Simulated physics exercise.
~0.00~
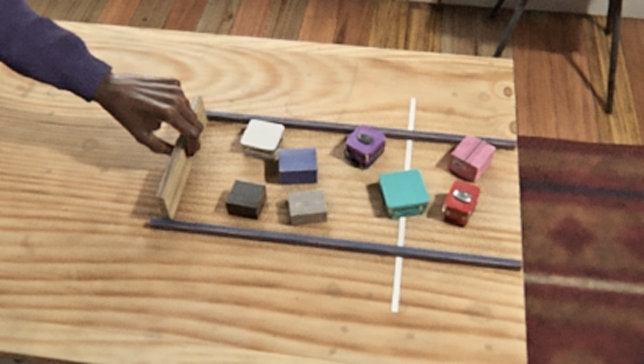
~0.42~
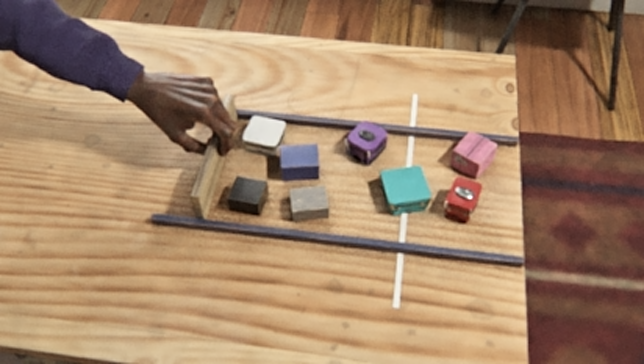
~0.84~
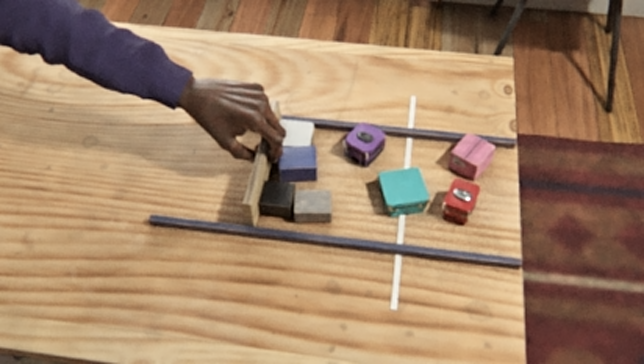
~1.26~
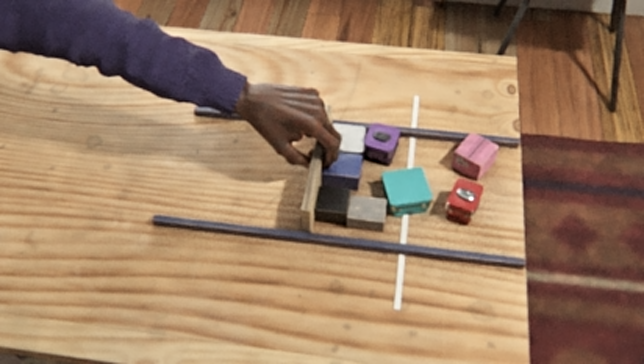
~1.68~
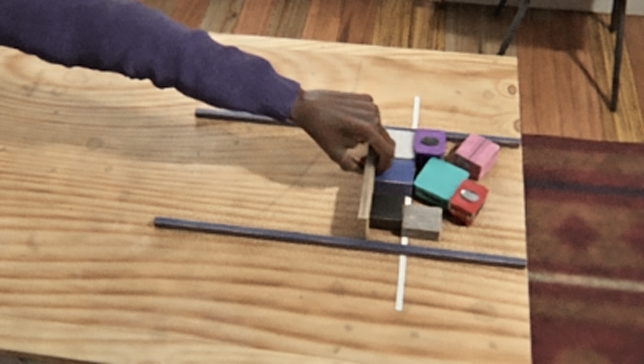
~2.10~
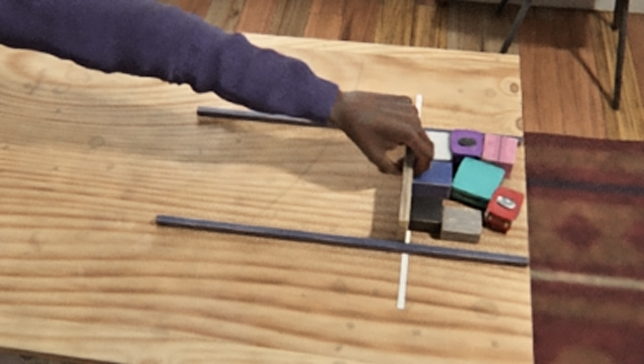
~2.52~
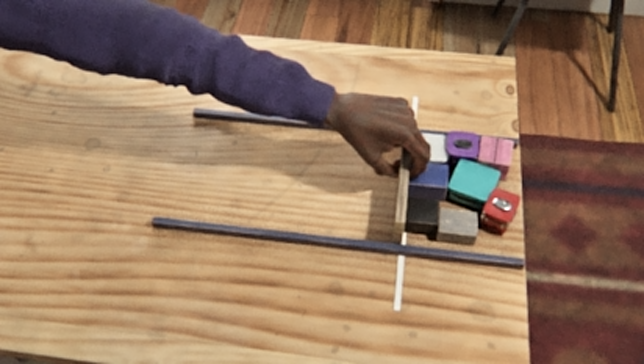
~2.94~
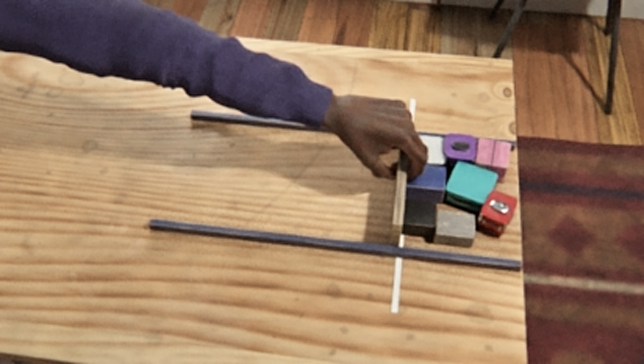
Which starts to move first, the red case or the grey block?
The grey block starts to move first, pushed along with the group in front of the board. The red case stays put until the crowded pieces reach it later.
To begin with, a hand in a purple sleeve holds a wooden board upright in a channel between two dark rails, with small coloured blocks and cases scattered ahead of it. The hand slides the board to the right, and it gathers the white case, the blue block, and the black and grey blocks. The growing cluster then presses into the purple and turquoise cases. Those shift toward the pink box and red case, crowding everything near the table's end. The board stops at the pale strip of tape, and the pieces rest bunched together, with none fallen off.
